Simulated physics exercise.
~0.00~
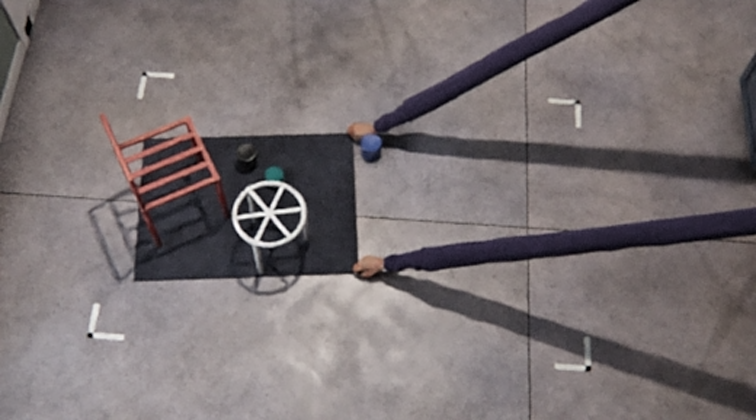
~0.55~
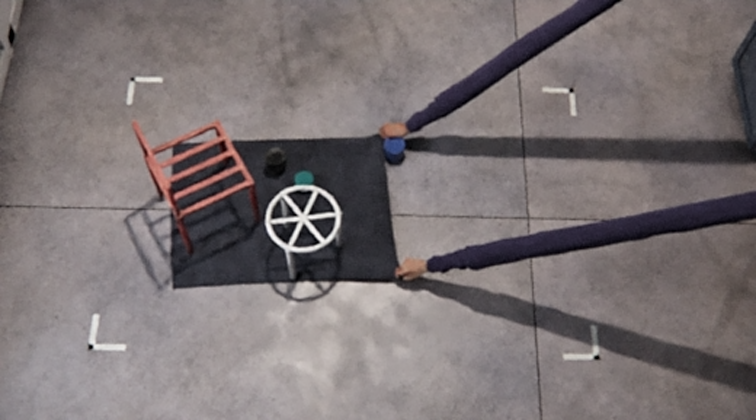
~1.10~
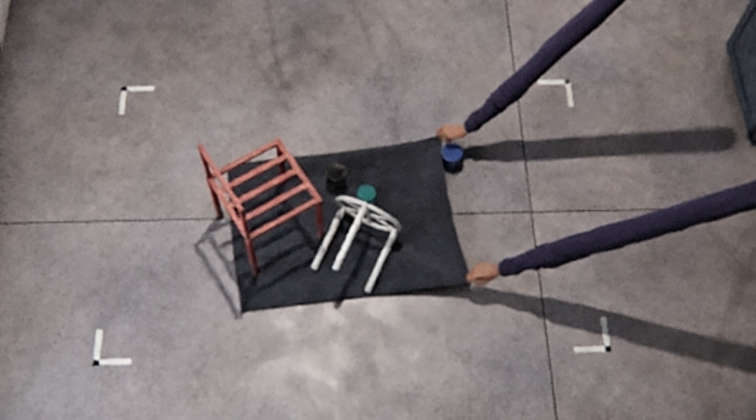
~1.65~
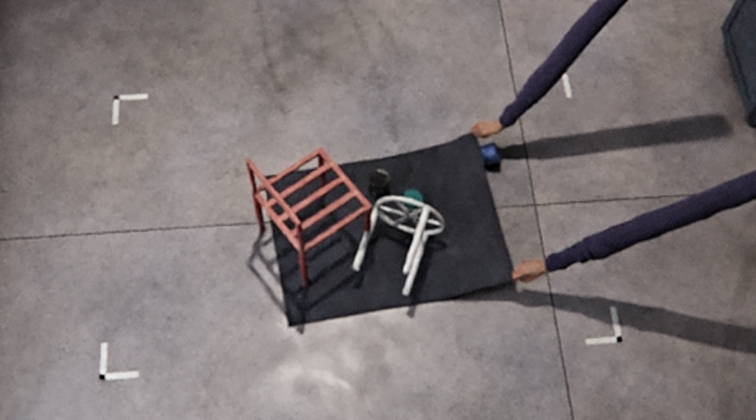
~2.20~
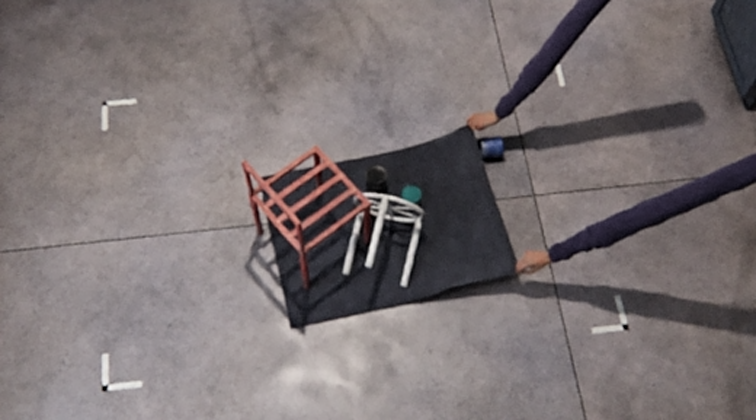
Two purple-sleeved arms pulling a dark sheet rightward with a red chair and white stool, which tips, blue bucket ending toppled.
